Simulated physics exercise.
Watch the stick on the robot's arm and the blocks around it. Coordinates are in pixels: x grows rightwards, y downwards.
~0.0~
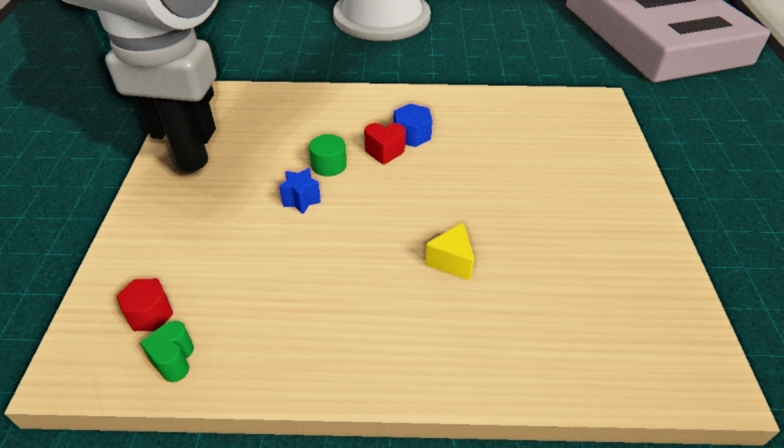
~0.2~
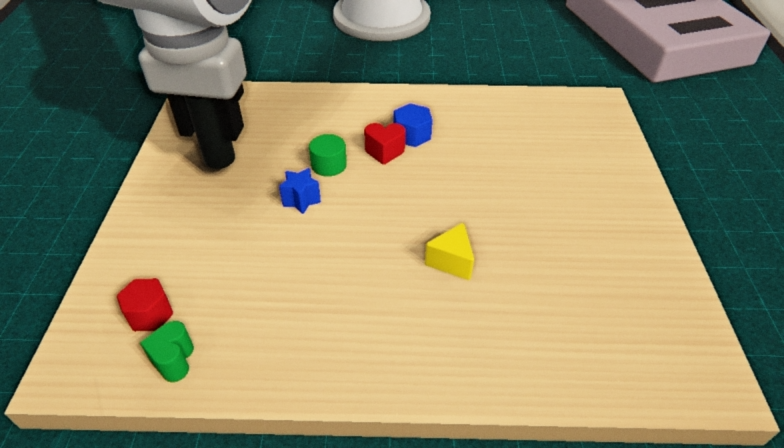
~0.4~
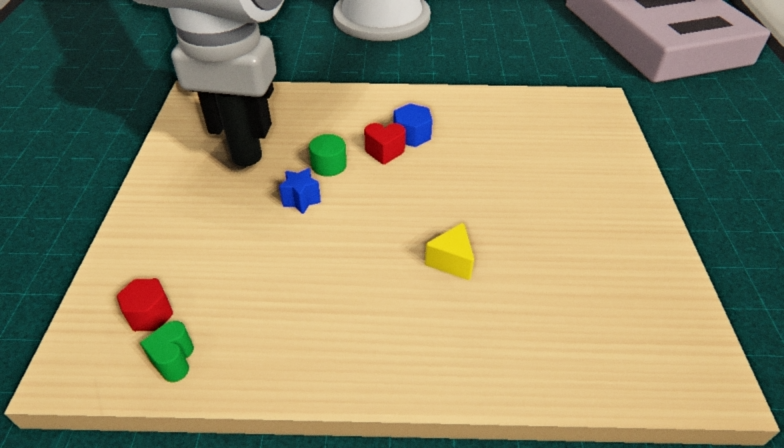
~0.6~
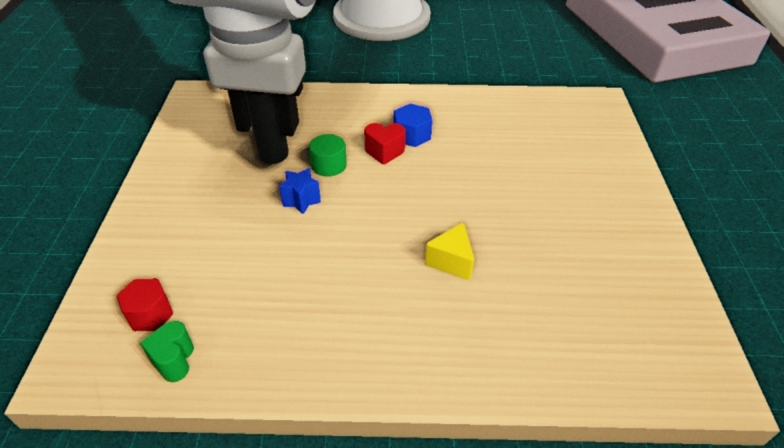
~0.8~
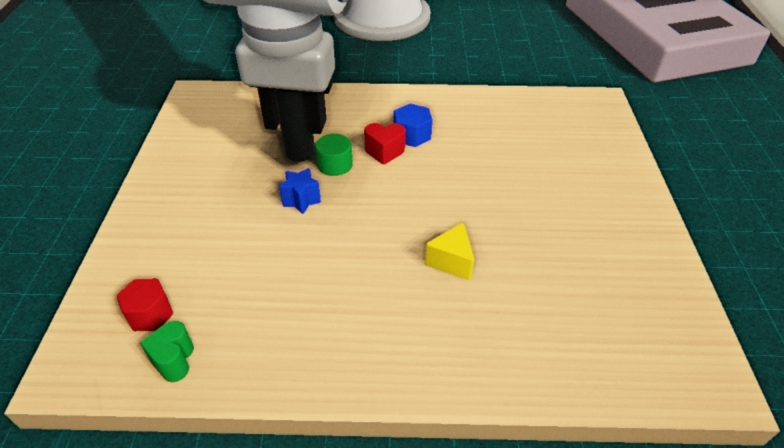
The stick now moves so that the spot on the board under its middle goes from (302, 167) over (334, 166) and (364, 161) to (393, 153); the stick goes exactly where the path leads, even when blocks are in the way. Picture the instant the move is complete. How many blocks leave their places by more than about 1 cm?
The number of blocks that move over 1 cm is three or more.
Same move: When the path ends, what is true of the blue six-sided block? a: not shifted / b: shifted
It's b.
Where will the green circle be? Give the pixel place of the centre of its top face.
Its top face will be centred at roughly (425, 138).
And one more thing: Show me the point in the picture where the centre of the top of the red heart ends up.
It is going to be at (451, 124).
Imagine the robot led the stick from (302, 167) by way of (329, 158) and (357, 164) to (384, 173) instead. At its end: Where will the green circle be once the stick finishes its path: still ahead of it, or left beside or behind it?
Kept ahead.
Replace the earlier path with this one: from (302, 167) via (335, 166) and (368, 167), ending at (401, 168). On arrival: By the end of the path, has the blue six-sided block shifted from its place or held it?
My prediction: It moves.
On the path given first. One third of the way, stick at (333, 152); green circle at (366, 141); red heart at (395, 130); blue six-sided block at (416, 112).
Two thirds of the way, stick at (365, 147); green circle at (398, 139); red heart at (428, 128), turned 10° anticlockwise; blue six-sided block at (424, 108), turned 35° anticlockwise.
At the end, stick at (393, 139); blue star block not moved; green circle at (425, 138); red heart at (451, 124), turned 20° anticlockwise; blue six-sided block at (425, 108), turned 35° anticlockwise.
